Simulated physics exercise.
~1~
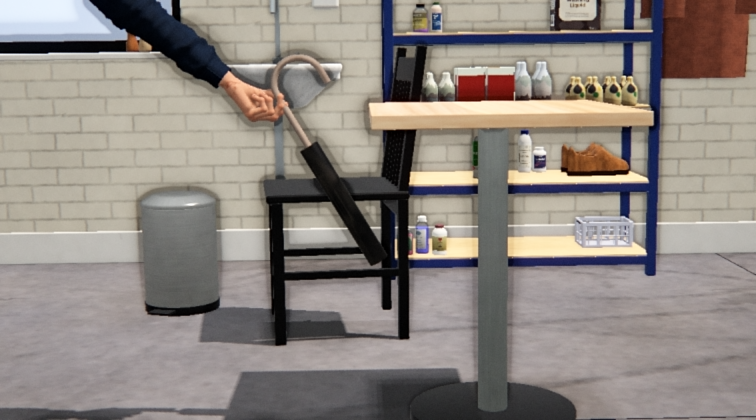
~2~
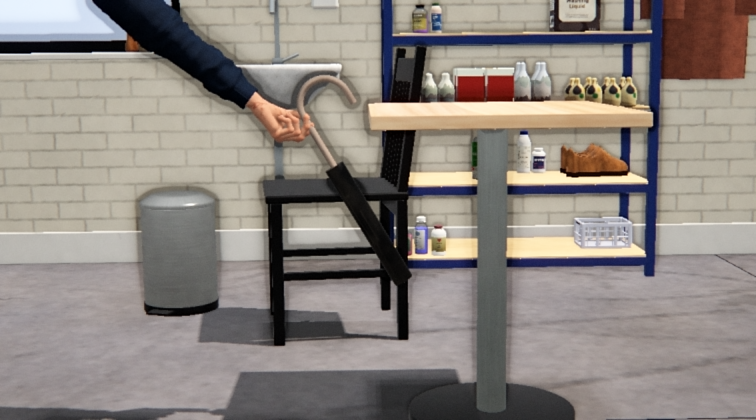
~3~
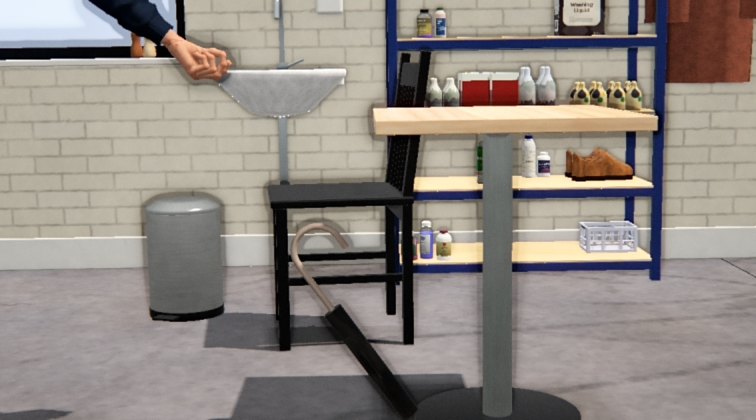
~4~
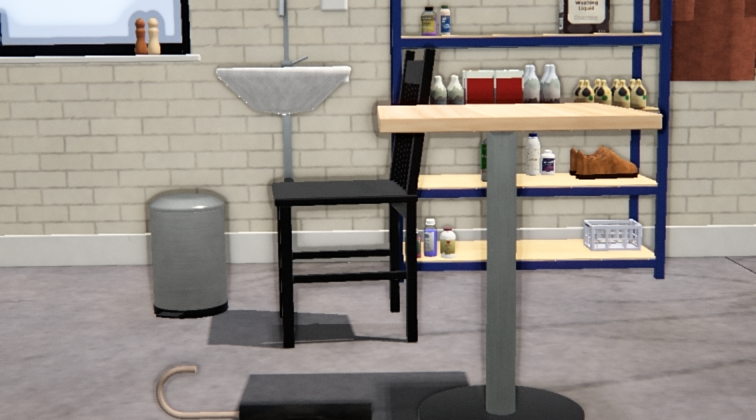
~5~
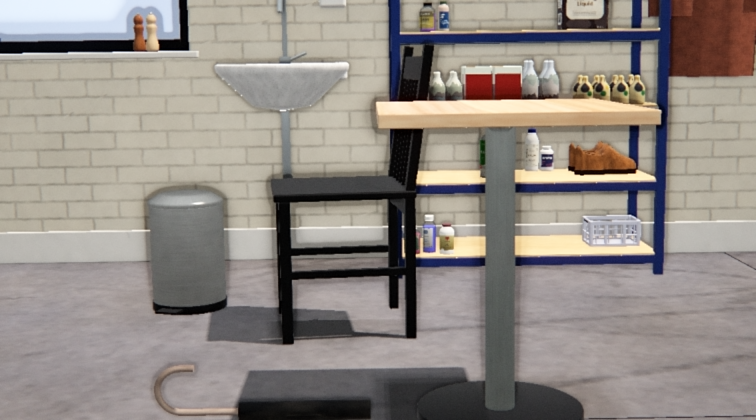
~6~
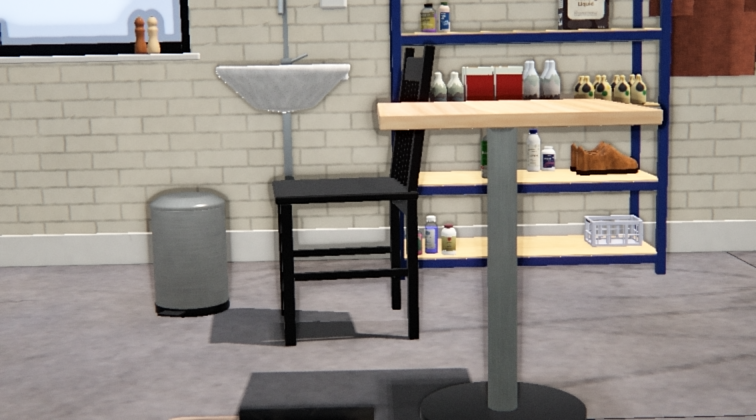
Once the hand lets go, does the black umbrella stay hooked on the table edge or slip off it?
The black umbrella slips off, dropping past the table edge and ending up on the floor.
